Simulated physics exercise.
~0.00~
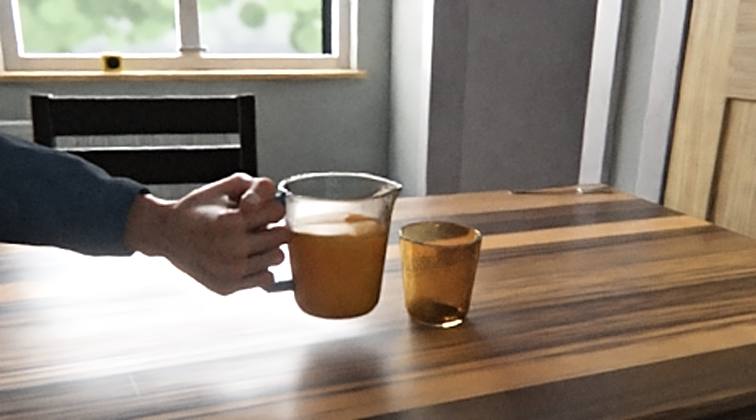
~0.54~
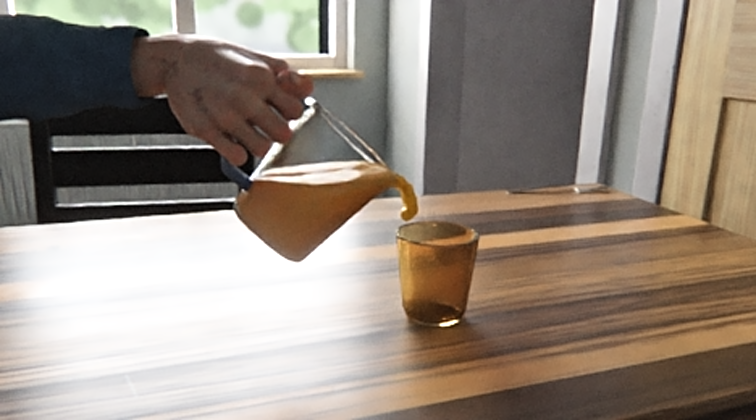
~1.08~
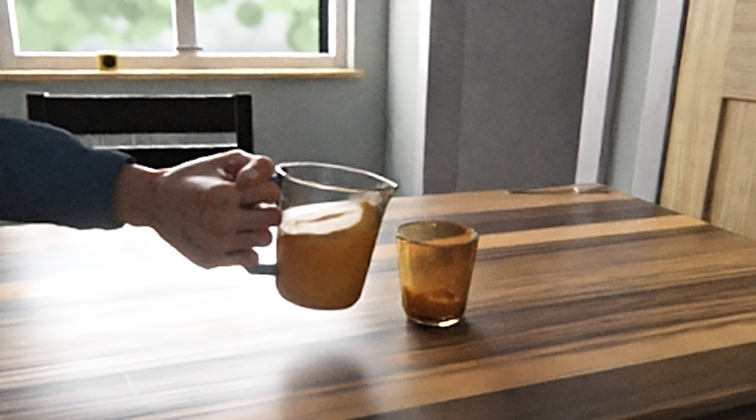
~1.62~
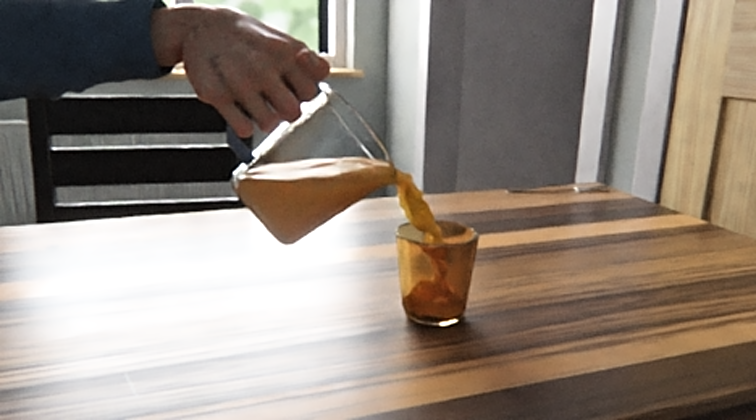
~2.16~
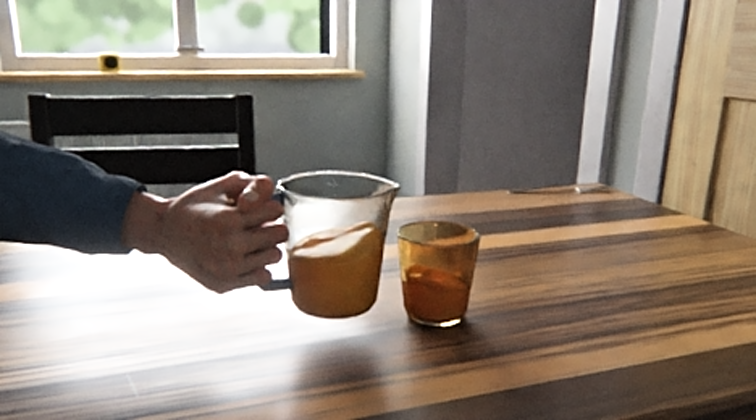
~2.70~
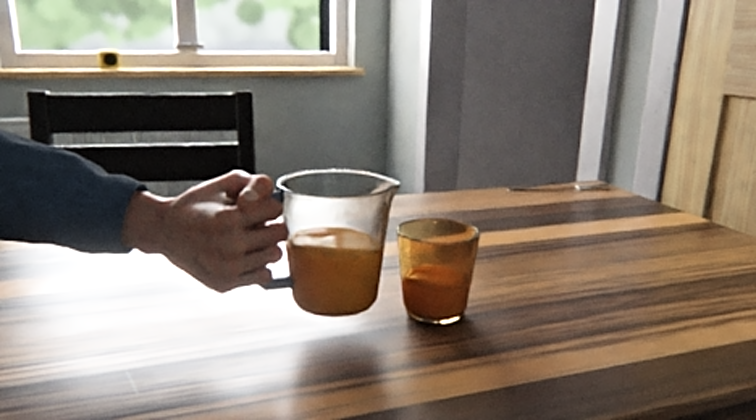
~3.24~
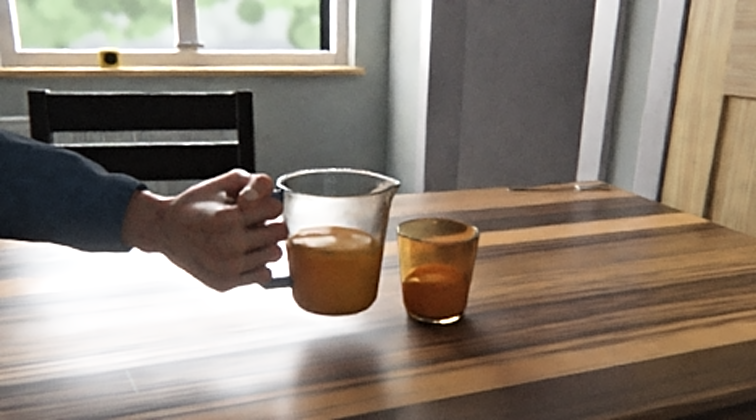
At the start, a hand holds a glass measuring jug of orange juice beside an amber-tinted tumbler on a striped wooden table, with a dark chair and a window behind. The hand lifts the jug and tips it to the right, and juice begins to run from its lip towards the tumbler. It then lowers the jug and tilts it back until nearly upright. Next it raises and tips the jug again, more steeply, sending a thicker stream into the tumbler. Finally the hand levels the jug beside the tumbler, which is partly filled, while juice remains in the jug and the tabletop looks clear of spills.
